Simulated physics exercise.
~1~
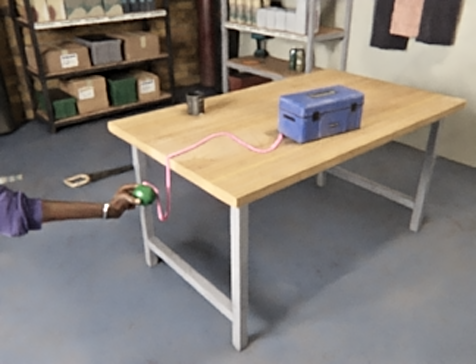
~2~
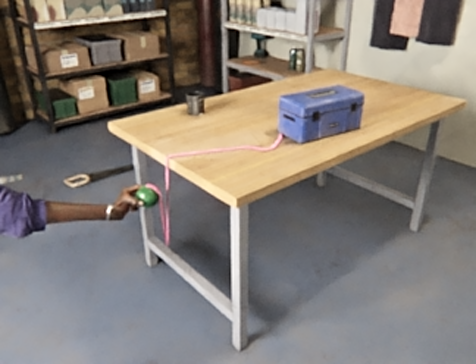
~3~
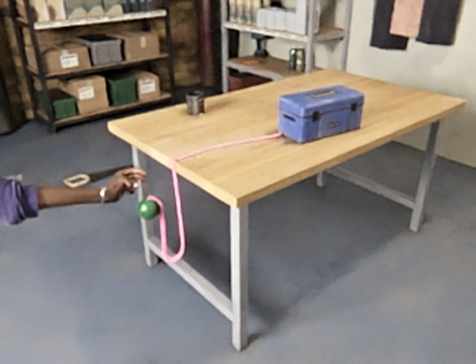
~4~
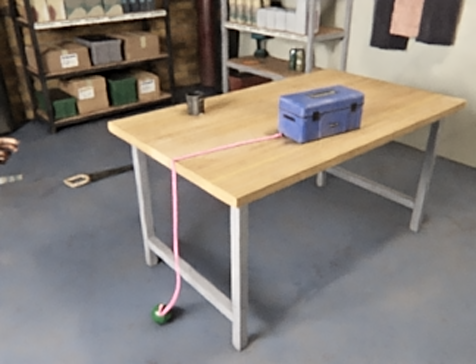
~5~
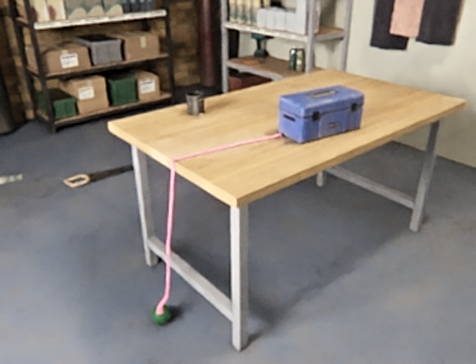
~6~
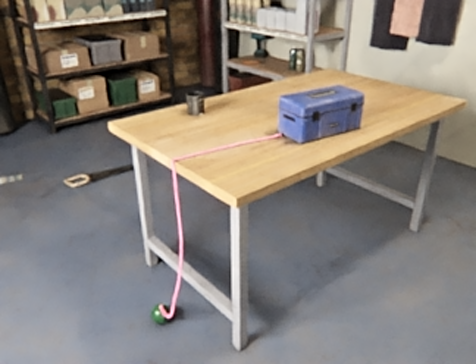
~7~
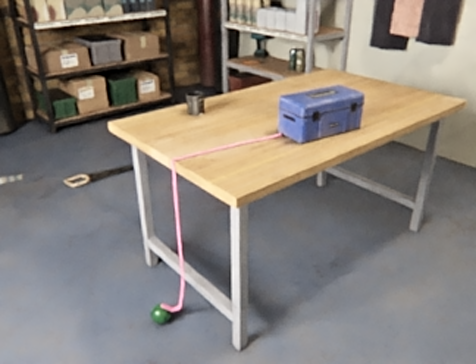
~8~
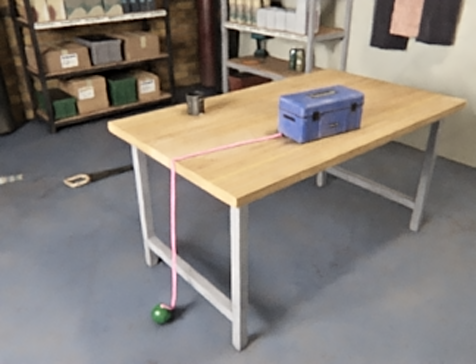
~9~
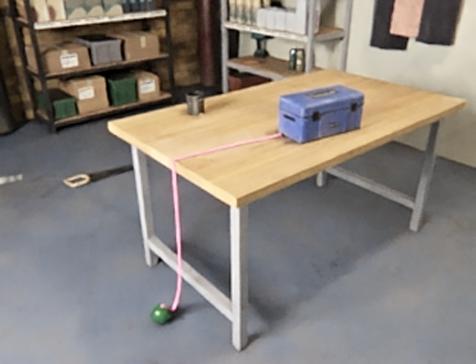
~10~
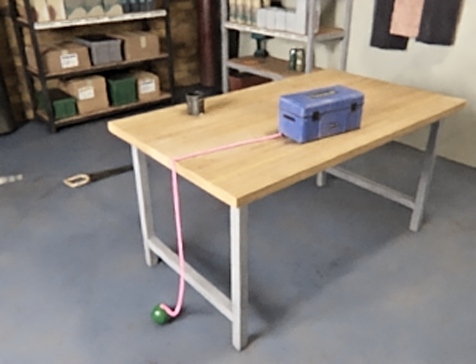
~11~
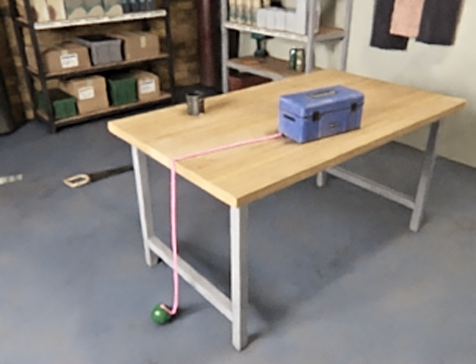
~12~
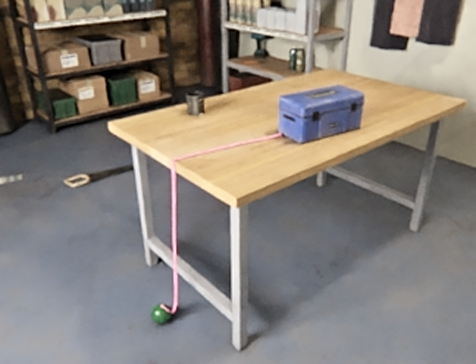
A green apple on a pink ribbon drops from a hand beside a workbench onto the floor.
